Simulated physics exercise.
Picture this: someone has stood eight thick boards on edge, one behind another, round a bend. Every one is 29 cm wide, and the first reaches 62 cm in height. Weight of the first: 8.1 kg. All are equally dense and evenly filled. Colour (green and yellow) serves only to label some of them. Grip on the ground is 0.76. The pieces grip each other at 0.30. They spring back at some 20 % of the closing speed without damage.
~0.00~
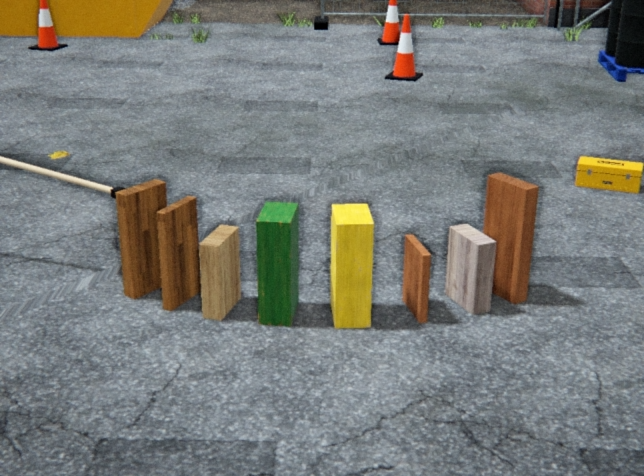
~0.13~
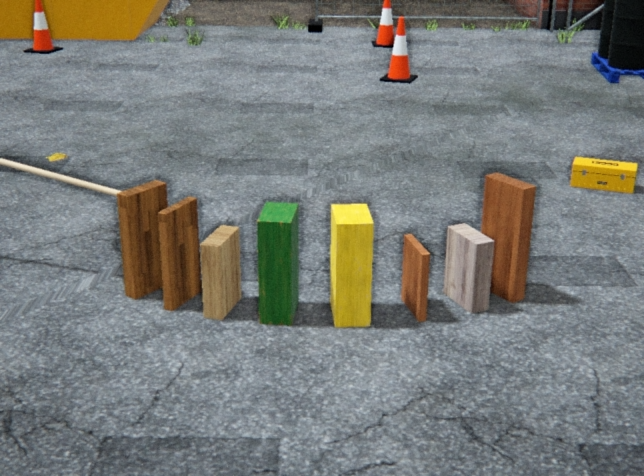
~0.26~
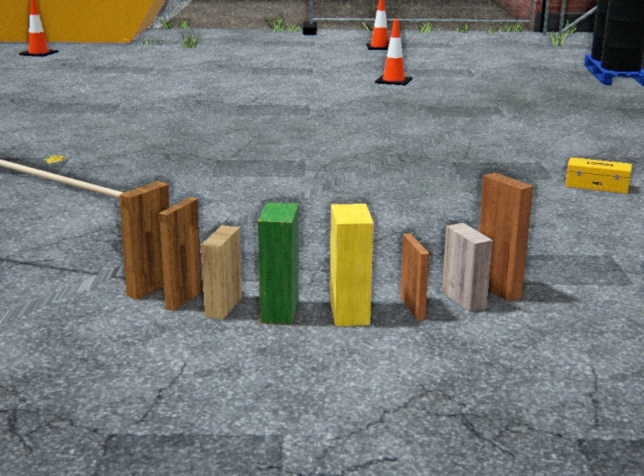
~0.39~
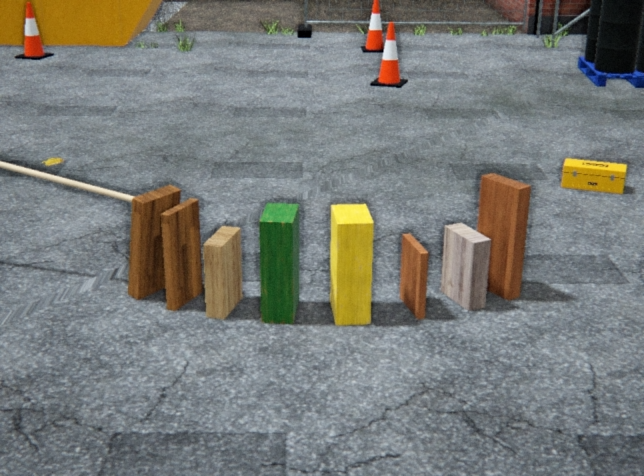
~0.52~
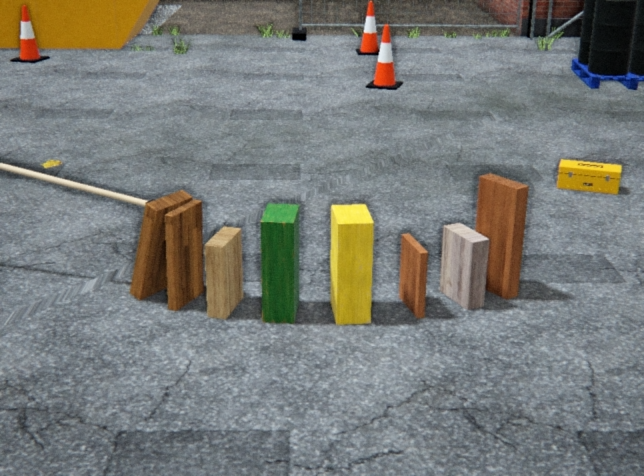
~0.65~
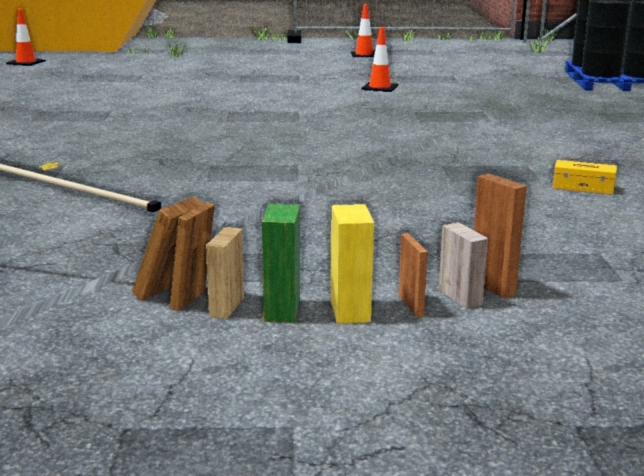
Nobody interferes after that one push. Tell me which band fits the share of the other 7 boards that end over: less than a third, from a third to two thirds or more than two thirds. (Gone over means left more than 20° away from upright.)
I would say over two thirds of them.
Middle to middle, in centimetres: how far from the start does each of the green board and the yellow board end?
Green 30, yellow 40.
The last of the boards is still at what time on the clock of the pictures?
Close to 3.0 s.
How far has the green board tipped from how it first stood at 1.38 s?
Tilt: Approx. 20°.
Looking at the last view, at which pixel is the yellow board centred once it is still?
Around (421, 287).
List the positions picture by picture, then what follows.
In the first frame (places mark the middle of the side facing us; the camera moves round a little), pole end (113, 194) 13 cm from the first board; yellow board (354, 277); green board (274, 275); the rest undisturbed.
In the second frame, pole end 6 cm from the first board; yellow board (354, 277).
In the third frame, pole end pushing; yellow board (354, 276).
In the fourth frame, pole end pushing; yellow board (354, 275); the rest undisturbed.
In the fifth frame, pole end stopped; yellow board (355, 275); the rest undisturbed.
In the sixth frame, pole end (149, 208) stopped; yellow board (355, 274); green board (279, 274); steepest lean 9°, the board at (196, 258); one has shifted.
After 1.38 s, 3 of the 7 other boards over; green board leaning 21°; yellow board leaning 6°.
After 2.20 s, 6 of the 7 other boards over; yellow board lying flat; green board leaning 60°.
At rest (3.2 s), 7 of the 7 other boards over; yellow board lying flat; green board leaning 58°. That is 100 per cent. Not one is left standing. As the last picture would show them, middles, yellow board near (421, 287), green board near (338, 278).
